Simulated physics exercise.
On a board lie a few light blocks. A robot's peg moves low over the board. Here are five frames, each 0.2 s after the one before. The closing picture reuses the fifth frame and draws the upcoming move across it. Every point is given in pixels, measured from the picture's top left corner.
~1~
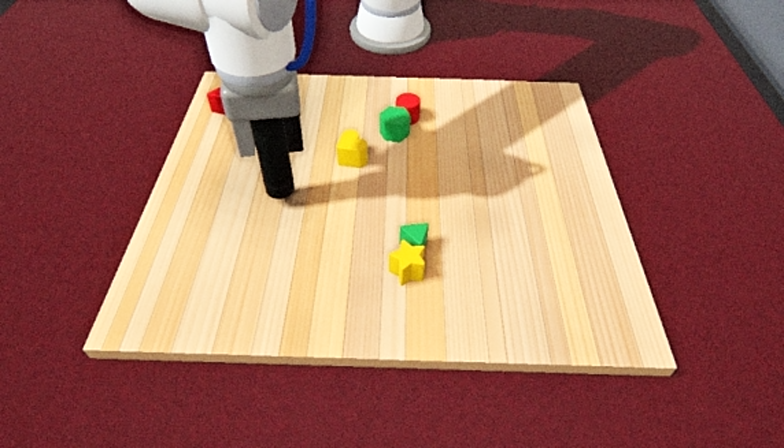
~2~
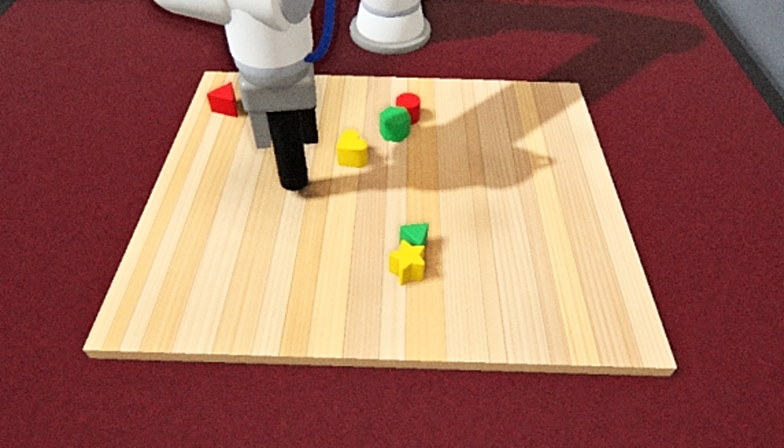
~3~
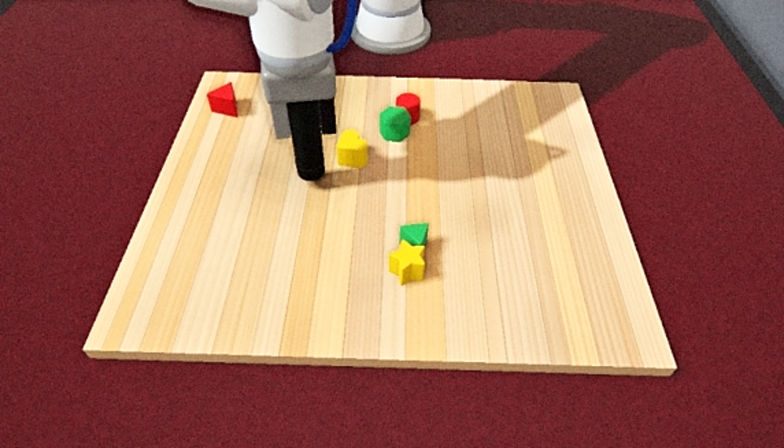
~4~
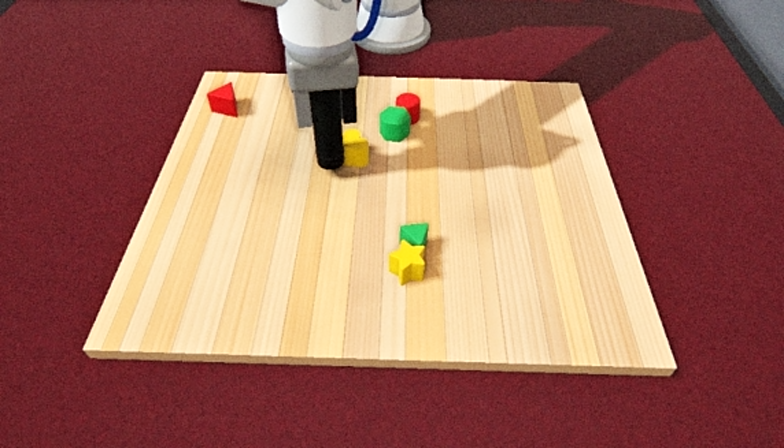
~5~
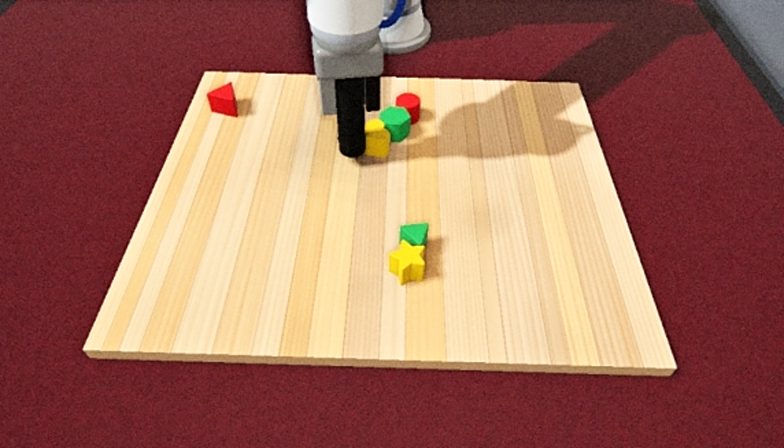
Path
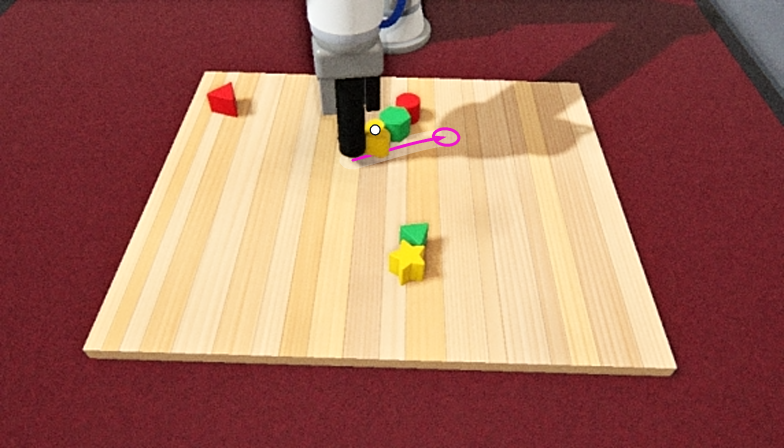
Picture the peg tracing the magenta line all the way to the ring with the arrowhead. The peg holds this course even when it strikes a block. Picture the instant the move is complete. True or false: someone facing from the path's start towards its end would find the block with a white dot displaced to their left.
That statement is not accurate.
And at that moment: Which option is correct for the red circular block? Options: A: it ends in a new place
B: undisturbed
The correct letter is A.
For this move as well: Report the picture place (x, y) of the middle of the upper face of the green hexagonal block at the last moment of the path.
My prediction: (437, 102).
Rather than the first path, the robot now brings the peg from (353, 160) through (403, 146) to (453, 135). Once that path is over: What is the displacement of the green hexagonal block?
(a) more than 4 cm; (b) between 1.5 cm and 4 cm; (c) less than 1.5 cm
Choice a: More than 4 cm.
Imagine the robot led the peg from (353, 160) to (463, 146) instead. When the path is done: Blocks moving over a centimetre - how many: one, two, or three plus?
By the end of the path, three or more blocks have moved more than about a centimetre.
Path on the board, from (353, 160) by way of (385, 151) and (415, 143) to (446, 137); the dot is on the yellow heart.
On the path given first. One third of the way, peg (385, 141); yellow heart (409, 125), turned 25° clockwise; green hexagonal block (422, 108), turned 50° anticlockwise; red circular block (415, 92).
Two thirds of the way, peg (416, 133); yellow heart (441, 122), turned 60° clockwise; green hexagonal block (428, 107), turned 75° anticlockwise; red circular block (415, 91).
At the end, peg (447, 127); yellow heart (473, 119), turned 75° clockwise; green hexagonal block (437, 102), turned 120° anticlockwise; red circular block (414, 91).
